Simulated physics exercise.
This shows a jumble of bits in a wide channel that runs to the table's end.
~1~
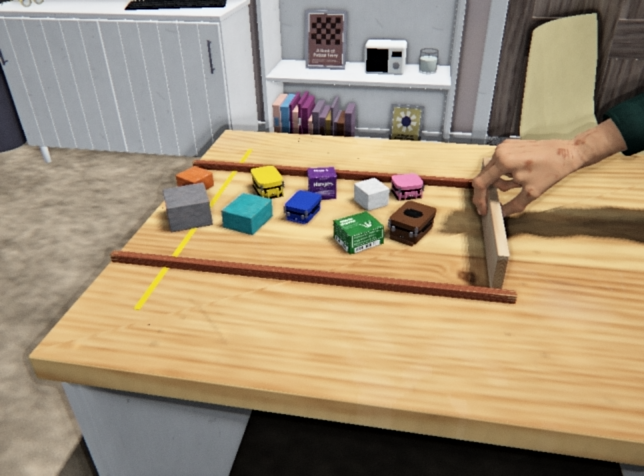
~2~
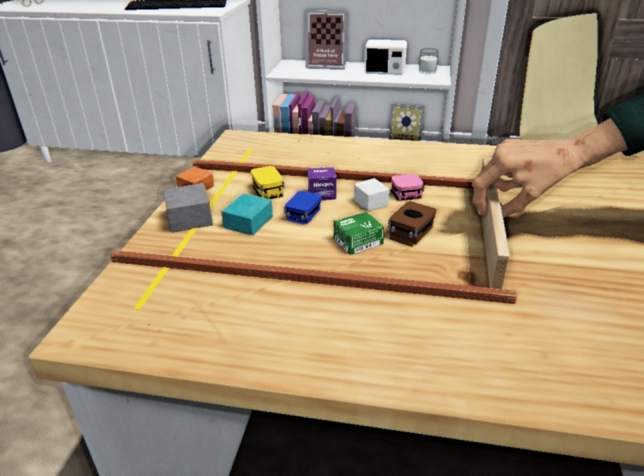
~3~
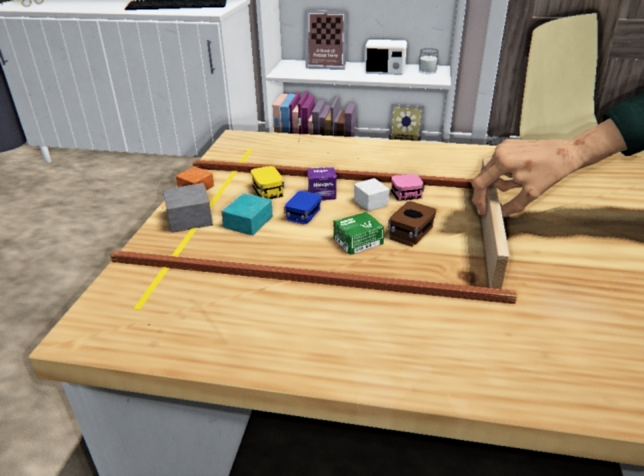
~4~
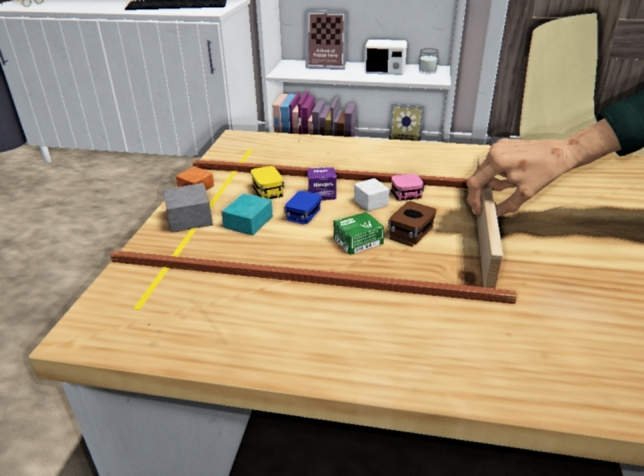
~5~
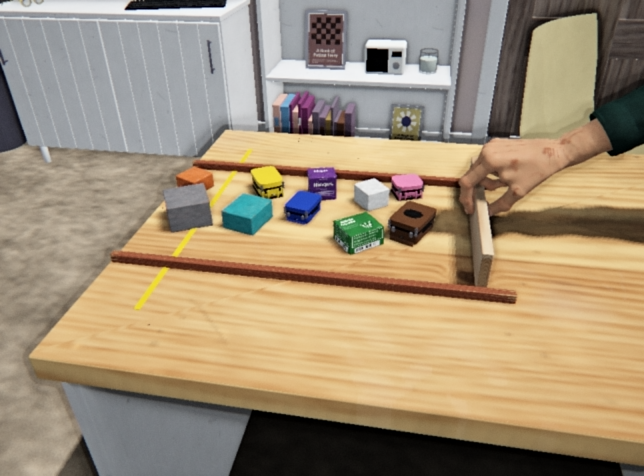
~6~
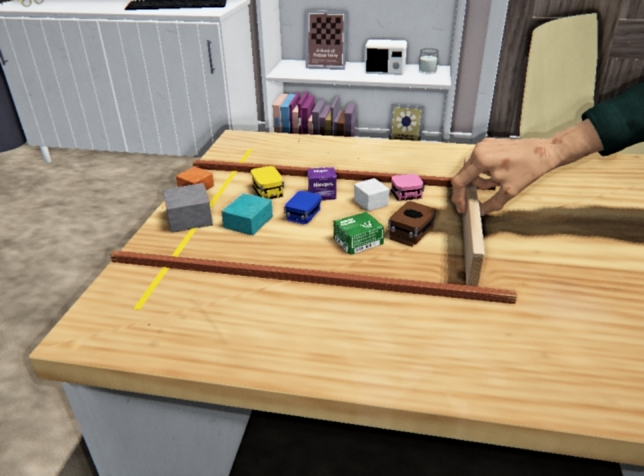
A hand at the right grips a small upright wooden board on a pale wooden table, seen from slightly above in a room with a white cabinet and shelves behind. Orange, grey, turquoise, yellow, blue, purple, white, green, pink and brown blocks and boxes lie between two reddish-brown strips, near yellow tape at left. The hand slides the board slightly left while the objects and camera stay still.
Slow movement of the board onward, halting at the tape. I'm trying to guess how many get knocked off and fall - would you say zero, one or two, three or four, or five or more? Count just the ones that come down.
It ends with three pieces or four gone from the top.
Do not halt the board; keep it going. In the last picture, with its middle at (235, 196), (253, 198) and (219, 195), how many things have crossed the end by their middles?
In order, that gives 2, then 1, then 3.
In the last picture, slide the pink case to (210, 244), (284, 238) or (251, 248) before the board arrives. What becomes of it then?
Try one it is not knocked off; try two it is not knocked off; try three it is not knocked off.
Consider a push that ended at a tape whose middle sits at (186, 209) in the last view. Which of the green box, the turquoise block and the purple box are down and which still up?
Green box stays put, turquoise block goes off, purple box goes off.
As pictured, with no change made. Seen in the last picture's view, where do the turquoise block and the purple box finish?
The turquoise block ends at (143, 213) and the purple box at (188, 171).
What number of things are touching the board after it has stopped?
All in all, 4.
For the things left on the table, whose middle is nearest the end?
Turquoise block.
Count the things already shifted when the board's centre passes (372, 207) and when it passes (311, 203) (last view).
Counts: 4, 8.
Soon after, none off yet; orange block at rest near (195, 181); grey block at rest near (188, 207); turquoise block at rest near (248, 214).
In the end, the number that fall off is three or four; gone, yellow case, grey block and orange block.
